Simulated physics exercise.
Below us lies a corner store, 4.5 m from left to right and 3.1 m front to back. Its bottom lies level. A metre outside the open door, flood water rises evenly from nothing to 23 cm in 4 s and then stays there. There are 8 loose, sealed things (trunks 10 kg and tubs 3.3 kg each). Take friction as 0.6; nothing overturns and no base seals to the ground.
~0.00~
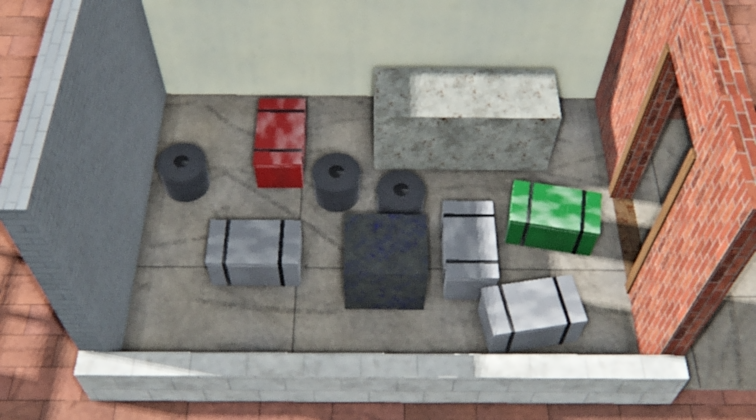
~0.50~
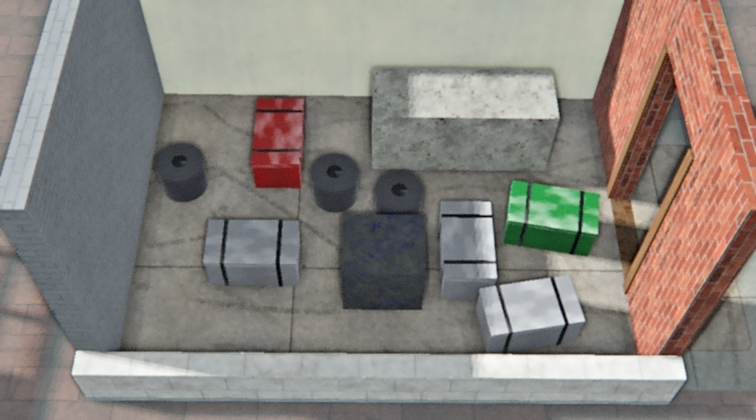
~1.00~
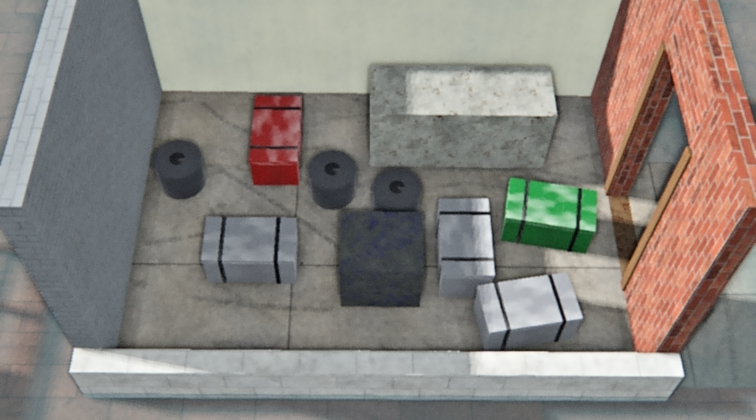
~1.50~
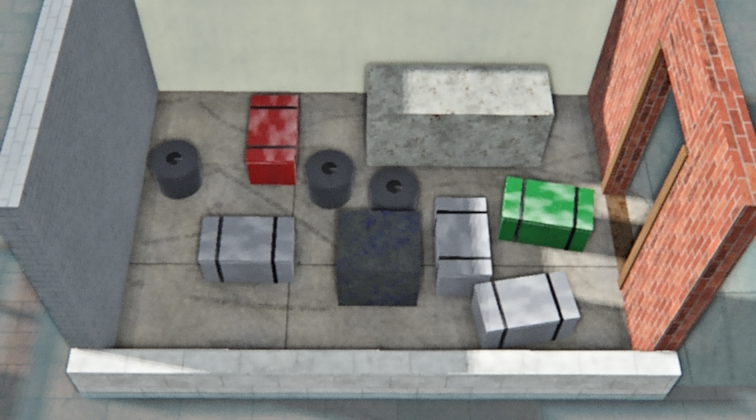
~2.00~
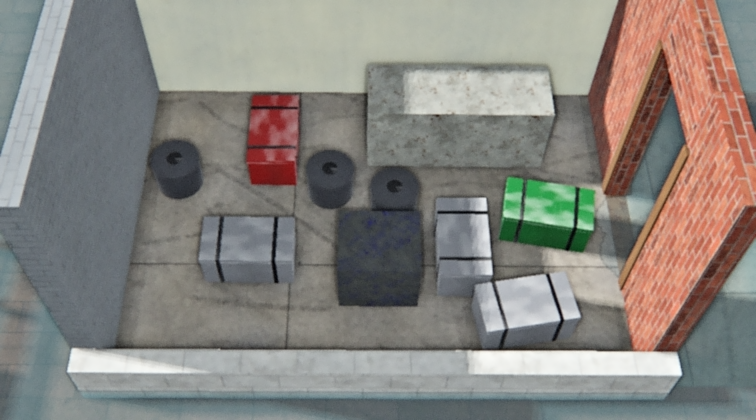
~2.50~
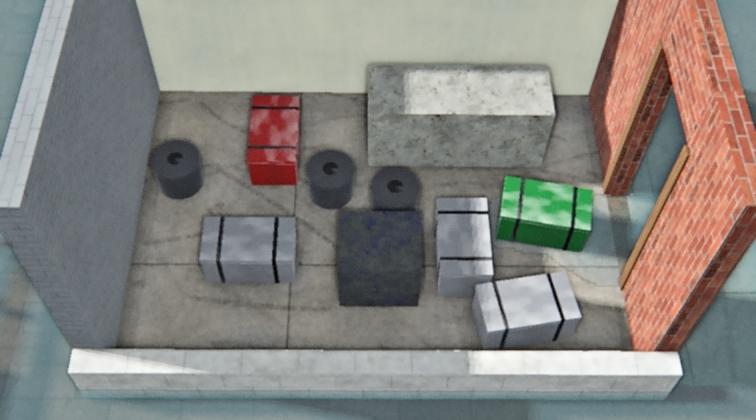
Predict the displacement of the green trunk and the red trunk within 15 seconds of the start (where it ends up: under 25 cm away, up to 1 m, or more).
The green trunk gets carried off, the red trunk is nudged along.
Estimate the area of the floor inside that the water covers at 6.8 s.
Some 13 m2.
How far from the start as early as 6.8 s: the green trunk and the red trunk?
About 100 and 60 cm.
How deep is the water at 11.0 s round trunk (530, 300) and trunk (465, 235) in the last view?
Roughly 7 and 13 cm.
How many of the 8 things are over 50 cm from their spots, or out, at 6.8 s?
5 of them.
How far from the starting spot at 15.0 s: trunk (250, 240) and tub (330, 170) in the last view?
In turn: 40 cm, 150 cm.
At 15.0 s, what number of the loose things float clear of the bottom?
I count 8.
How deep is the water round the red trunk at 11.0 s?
Roughly 9 cm.
After 3.5 s the green trunk is near (534, 199), 0.2 m from its start, aground; the red trunk is near (274, 127), 0.0 m from its start, aground; 0 afloat.
After 6.8 s the green trunk is near (440, 164), 1.1 m from its start, afloat; the red trunk is near (217, 111), 0.6 m from its start, aground; 6 afloat.
After 11.0 s the green trunk is near (243, 101), 3.1 m from its start, afloat; the red trunk is near (322, 82), 0.7 m from its start, afloat; 8 afloat.
After 15.0 s the green trunk is near (261, 92), 2.9 m from its start, afloat; the red trunk is near (328, 78), 0.7 m from its start, afloat; 8 afloat.
